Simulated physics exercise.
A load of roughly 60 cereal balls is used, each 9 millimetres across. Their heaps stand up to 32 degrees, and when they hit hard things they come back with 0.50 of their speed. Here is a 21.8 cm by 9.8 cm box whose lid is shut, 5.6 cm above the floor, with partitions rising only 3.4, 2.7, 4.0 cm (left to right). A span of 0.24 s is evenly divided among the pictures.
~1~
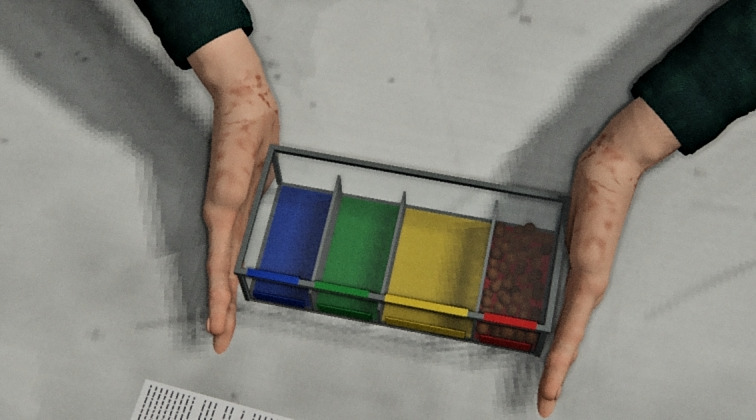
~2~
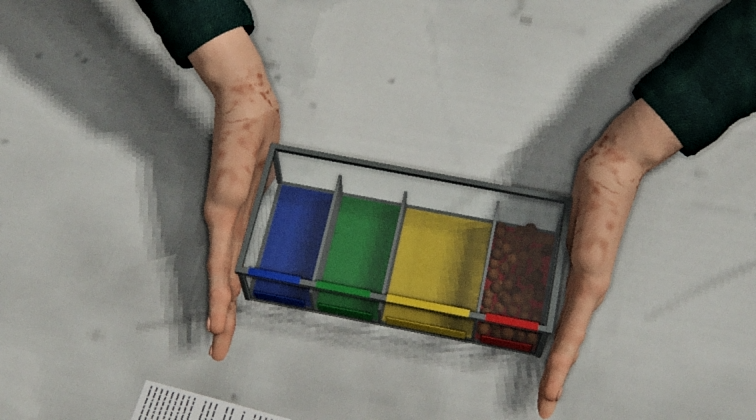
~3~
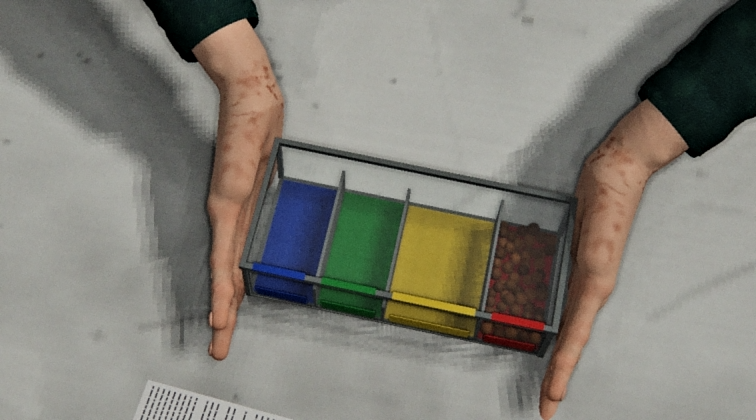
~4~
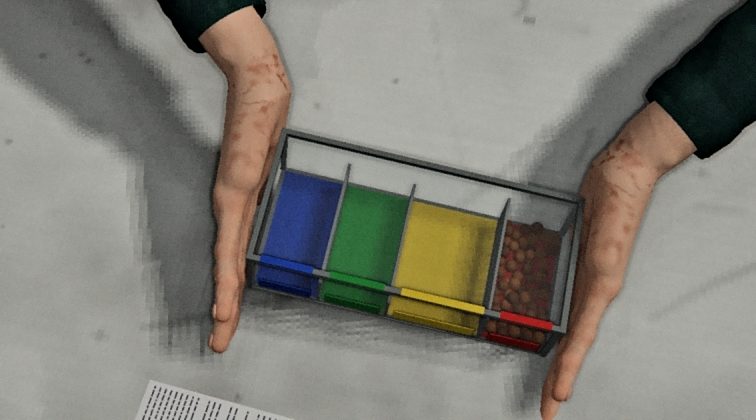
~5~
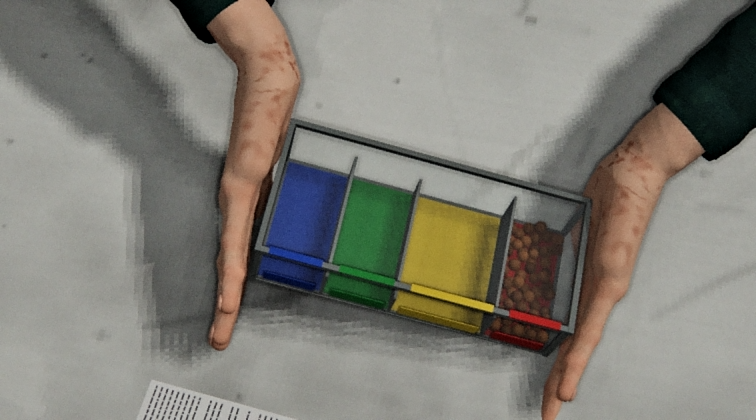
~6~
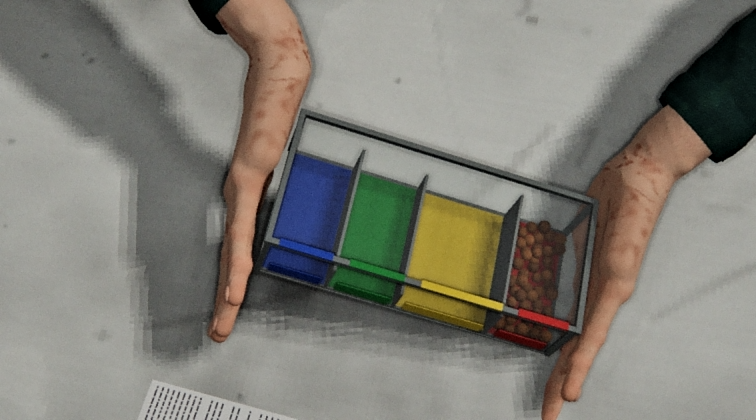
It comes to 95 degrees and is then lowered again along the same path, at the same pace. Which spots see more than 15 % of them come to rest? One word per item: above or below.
In order - red compartment: Above; blue compartment: Below; green compartment: Below; yellow compartment: Below.
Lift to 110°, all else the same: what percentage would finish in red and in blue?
Red: 100; blue: 0 (per cent).
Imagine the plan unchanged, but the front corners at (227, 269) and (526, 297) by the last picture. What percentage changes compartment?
About 45 per cent.
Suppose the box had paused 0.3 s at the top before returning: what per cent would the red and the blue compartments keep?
In that case red 100; blue 0.
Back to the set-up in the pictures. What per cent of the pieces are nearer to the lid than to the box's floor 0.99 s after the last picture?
Estimate: Near 10 per cent.
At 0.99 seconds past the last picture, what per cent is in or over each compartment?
Red 100, blue 0, green 0, yellow 0.
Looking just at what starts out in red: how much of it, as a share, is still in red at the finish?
About 100 in a hundred.
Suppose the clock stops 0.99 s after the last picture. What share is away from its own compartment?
Reading: Close to 0 %.
Then, 0.99 s after the last picture, tilt 95 degrees; red 100 %.
Then, 1.65 s after the last picture, tilt 42 degrees; red 100 %.
Then, 2.35 s after the last picture, tilt 0 degrees; red 100 %.
In the end, red 100 %, blue 0 %, green 0 %, yellow 0 %.
